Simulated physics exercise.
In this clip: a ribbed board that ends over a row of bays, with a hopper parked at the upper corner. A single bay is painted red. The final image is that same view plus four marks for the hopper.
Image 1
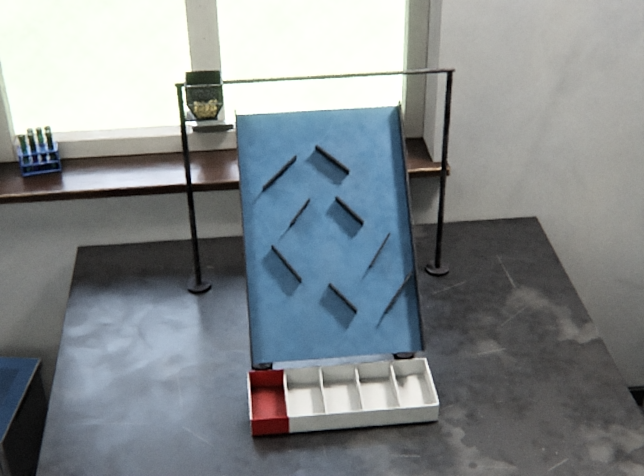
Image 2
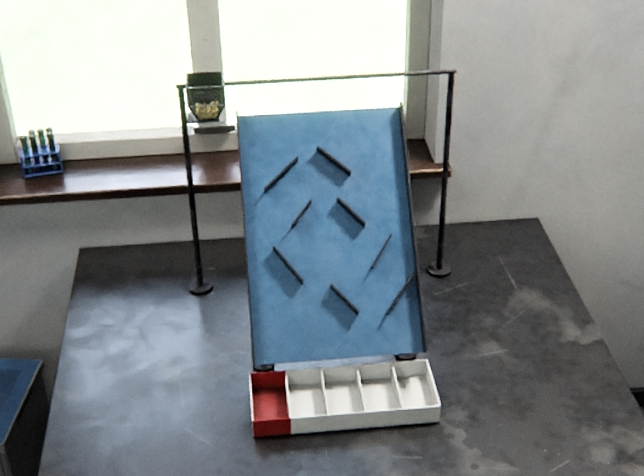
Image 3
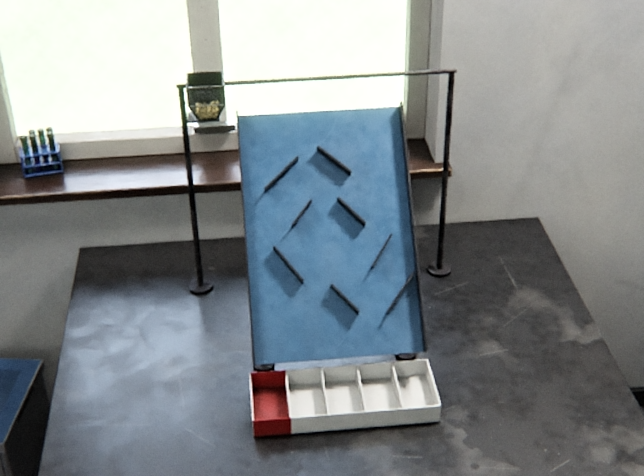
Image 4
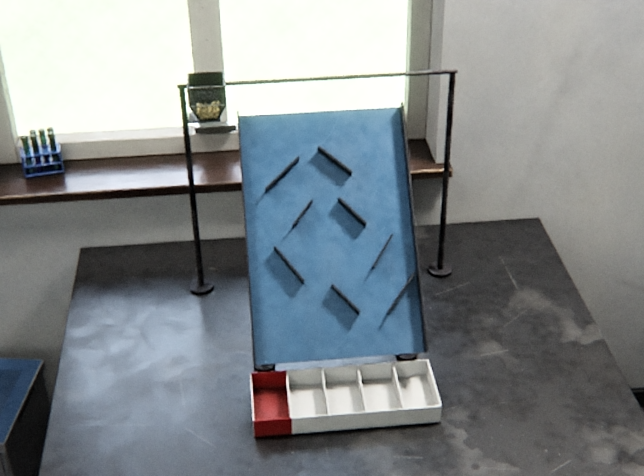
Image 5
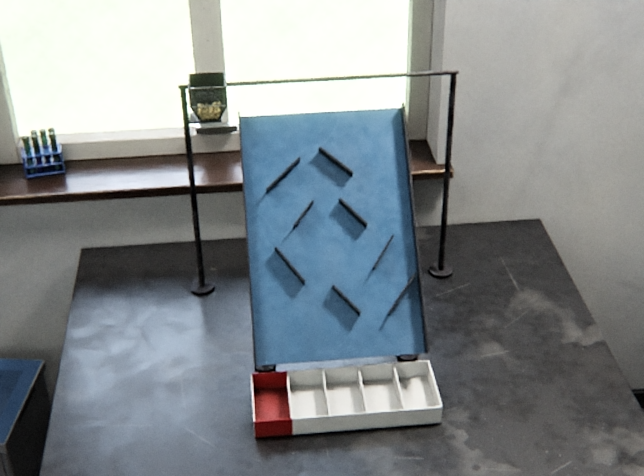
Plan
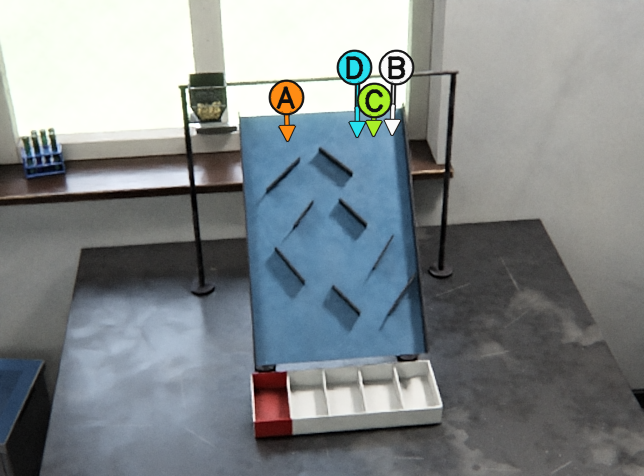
On a dark tabletop by a window, a tilted blue ribbed board stands above white bays and one red bay, nothing visibly moving.
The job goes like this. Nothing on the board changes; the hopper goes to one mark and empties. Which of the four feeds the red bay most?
A works best here.
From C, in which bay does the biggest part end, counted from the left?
It is the fourth one.
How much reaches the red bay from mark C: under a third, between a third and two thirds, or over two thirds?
Under a third.
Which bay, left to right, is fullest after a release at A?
The first.
On the marked copy, mark A meets the board at (287, 135); mark B meets the board at (392, 129); mark C meets the board at (373, 130); mark D meets the board at (357, 131).
For mark A, about two thirds in the red bay, about a quarter in other bays, a small part outside the box.
For mark B, none in the red bay, nearly all in other bays, a stray few outside the box.
For mark C, none in the red bay, nearly all in other bays, a stray few held on the board.
For mark D, none in the red bay, nearly all in other bays, a stray few held on the board.
